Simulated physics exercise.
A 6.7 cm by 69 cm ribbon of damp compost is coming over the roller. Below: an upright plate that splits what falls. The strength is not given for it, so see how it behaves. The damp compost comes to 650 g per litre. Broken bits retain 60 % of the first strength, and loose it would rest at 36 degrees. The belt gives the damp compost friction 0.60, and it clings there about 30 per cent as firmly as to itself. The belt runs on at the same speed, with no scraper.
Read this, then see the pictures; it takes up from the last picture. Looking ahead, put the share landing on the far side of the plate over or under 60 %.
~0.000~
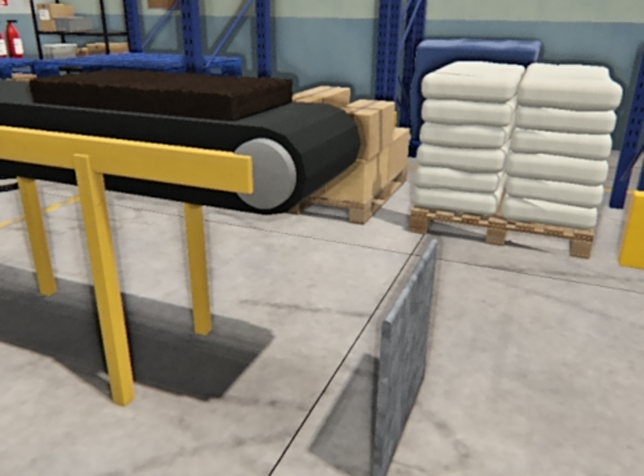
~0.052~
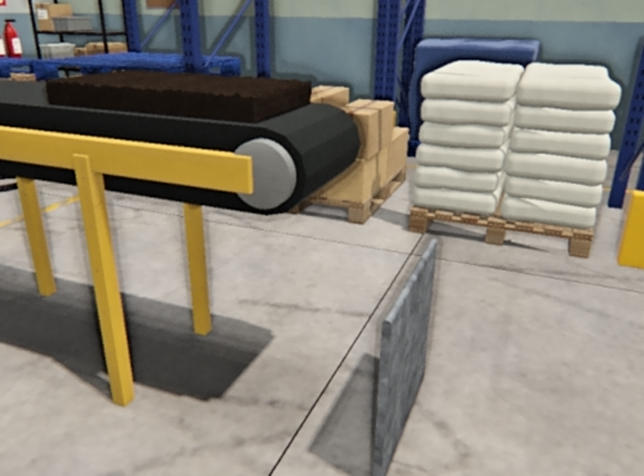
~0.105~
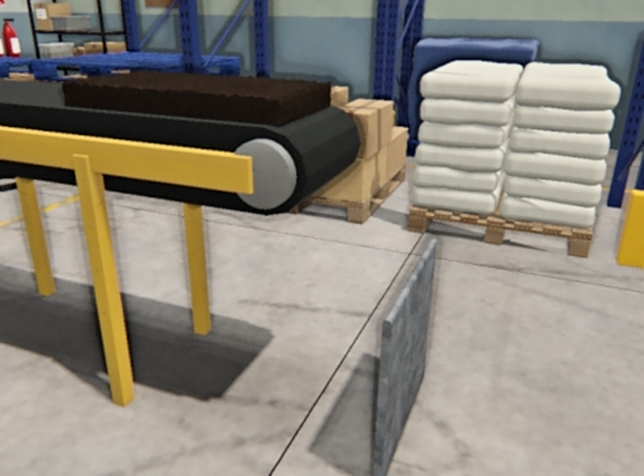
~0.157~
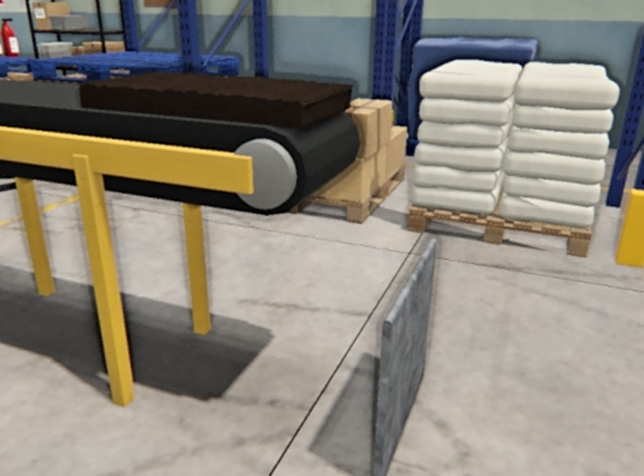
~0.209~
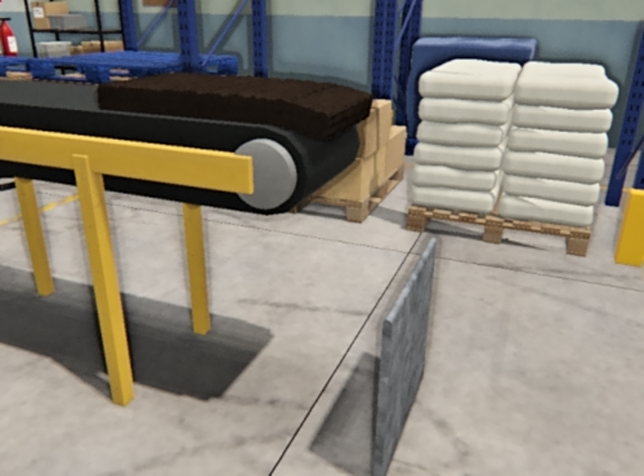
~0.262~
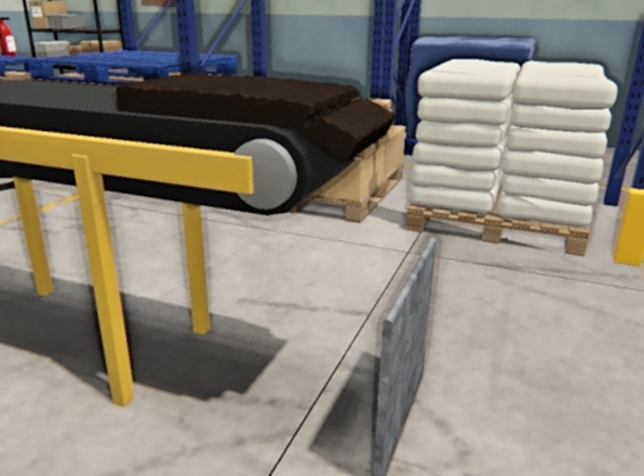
The share landing on the far side of the plate comes out beyond 60 %.
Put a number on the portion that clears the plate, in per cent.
Close to 100 in a hundred.
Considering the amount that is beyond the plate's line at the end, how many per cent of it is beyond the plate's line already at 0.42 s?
About 10 out of 100.
After 0.42 s, 12 % is beyond the plate's line.
After 0.62 s, 47 % is beyond the plate's line.
After 0.81 s, 81 % is beyond the plate's line.
After 1.00 s, 100 % is beyond the plate's line.
After 2.16 s, at the end, 100 % is beyond the plate's line.
